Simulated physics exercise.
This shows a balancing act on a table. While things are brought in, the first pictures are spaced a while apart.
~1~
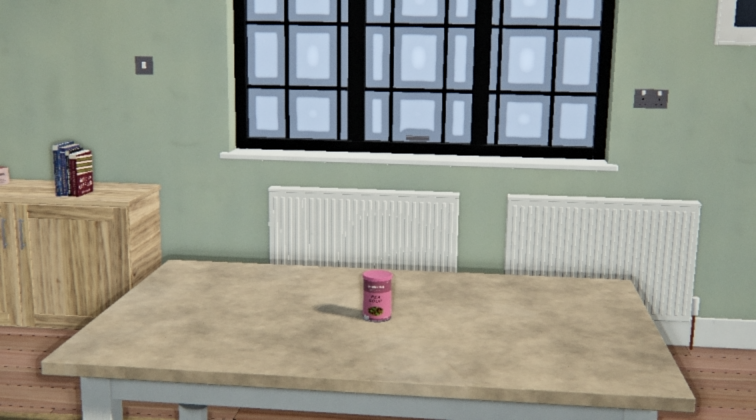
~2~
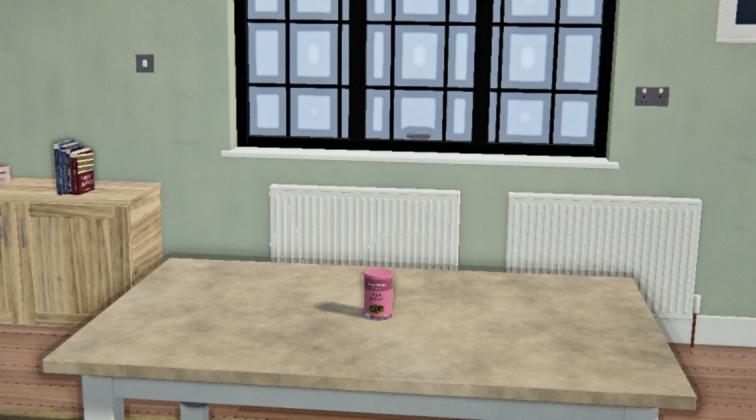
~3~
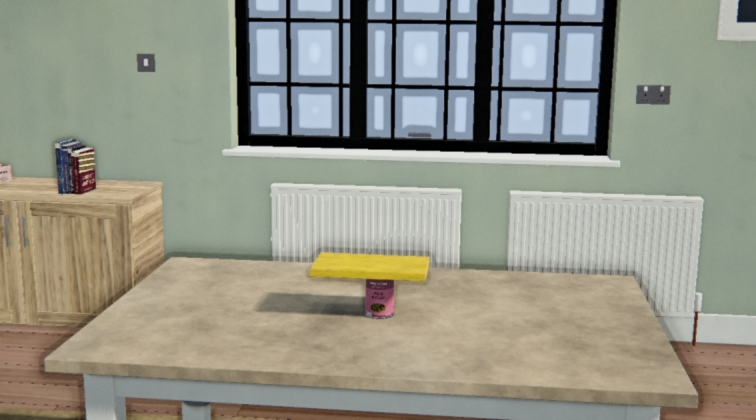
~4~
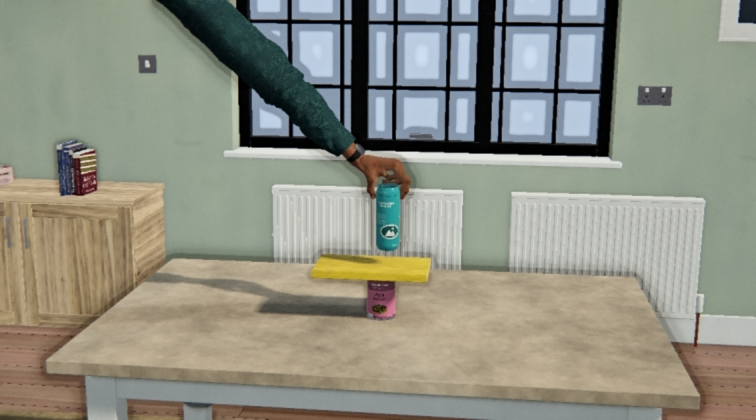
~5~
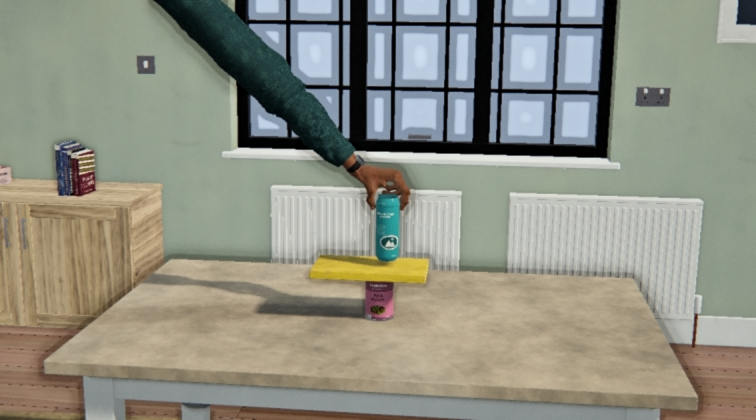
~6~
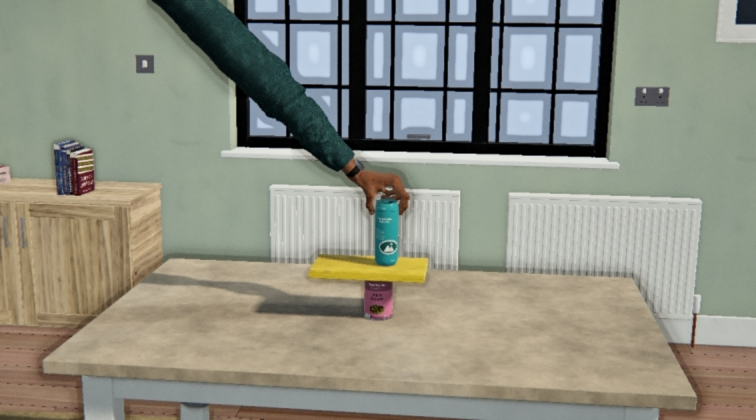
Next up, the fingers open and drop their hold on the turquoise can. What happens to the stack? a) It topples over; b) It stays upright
Option b: It stays upright.
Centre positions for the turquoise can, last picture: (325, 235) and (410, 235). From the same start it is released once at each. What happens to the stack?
Try one, the stack collapses; try two, it stays standing.
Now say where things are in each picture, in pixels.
In the first frame, the last thing is not in view yet; pink tin (377, 296).
In the second frame, the last thing is not in view yet; pink tin (378, 294).
In the third frame, the last thing is not in view yet; pink tin (380, 293).
In the fourth frame, on its way; turquoise can (388, 217); pink tin (381, 294).
In the fifth frame, on its way; turquoise can (388, 228); pink tin (379, 295).
In the sixth frame, set down, still held; turquoise can (387, 233); pink tin (378, 294).
Then, 0.60 s on from there, no change.
Then, 1.30 s on from there, turquoise can resting near (387, 233).
In the end, all 3 unmoved. At the end, from the last picture's camera, turquoise can near (387, 233). The stack stays up.
